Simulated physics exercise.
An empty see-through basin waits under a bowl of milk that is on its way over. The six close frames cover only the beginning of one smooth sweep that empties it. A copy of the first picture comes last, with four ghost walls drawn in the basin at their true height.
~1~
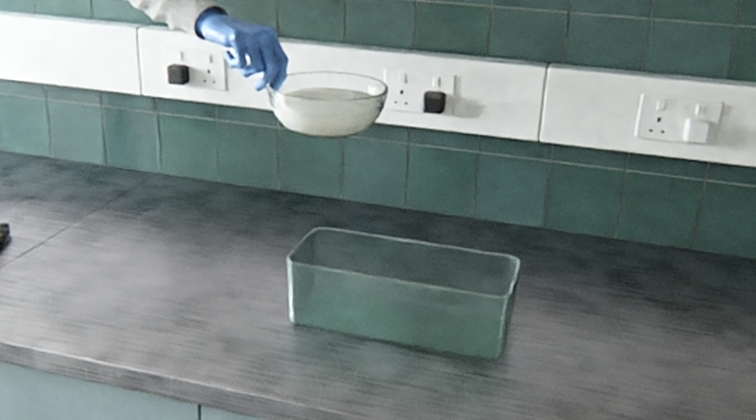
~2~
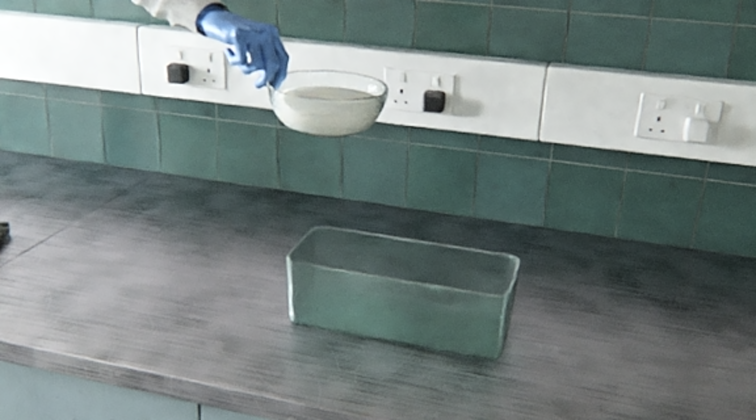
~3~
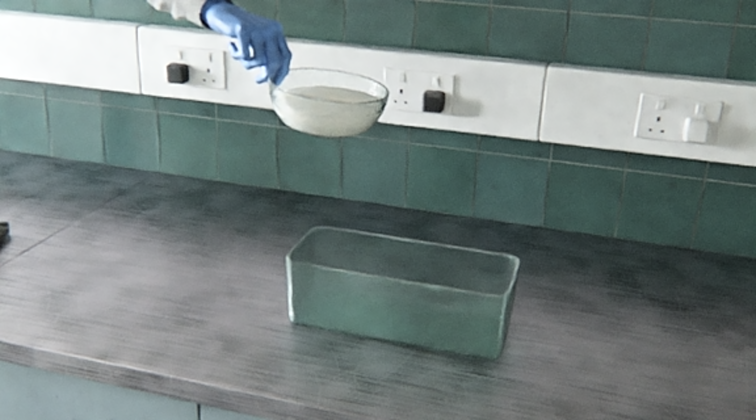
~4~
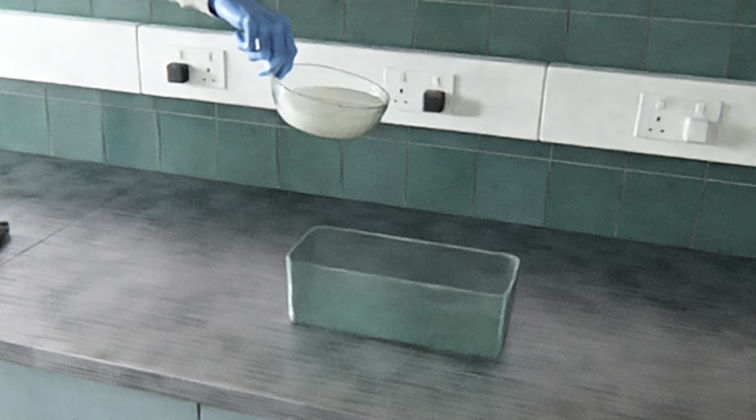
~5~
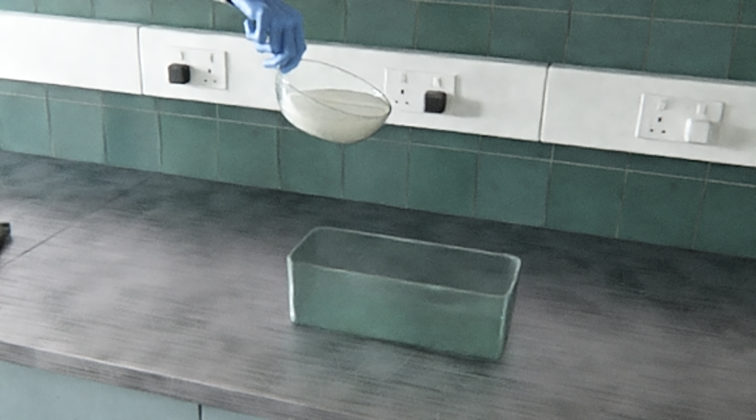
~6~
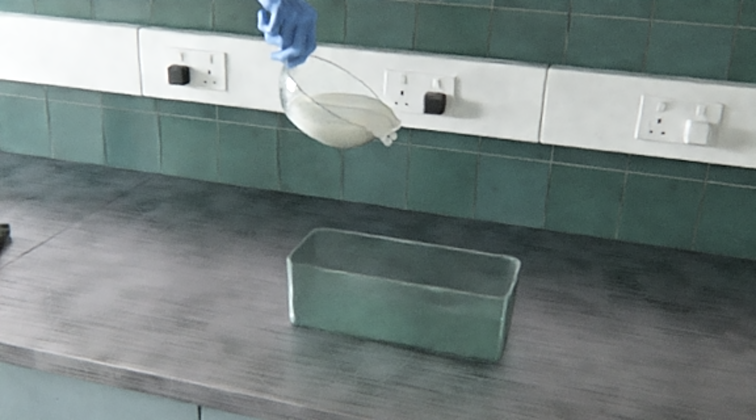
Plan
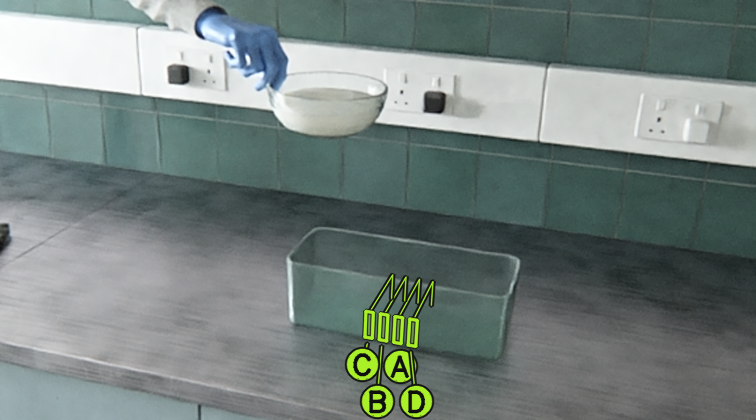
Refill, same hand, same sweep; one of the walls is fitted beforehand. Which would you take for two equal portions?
D is best.
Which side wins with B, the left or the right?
The right side.
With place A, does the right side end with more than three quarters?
No, it does not.
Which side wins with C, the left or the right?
The right side.
On the marked copy, A at (396, 348); B at (381, 346); C at (367, 343); D at (410, 351).
For place A, about 32 % ends left of the wall and 66 % right of it.
For place B, about 20 % ends left of the wall and 78 % right of it.
For place C, about 11 % ends left of the wall and 87 % right of it.
For place D, about 49 % ends left of the wall and 48 % right of it.
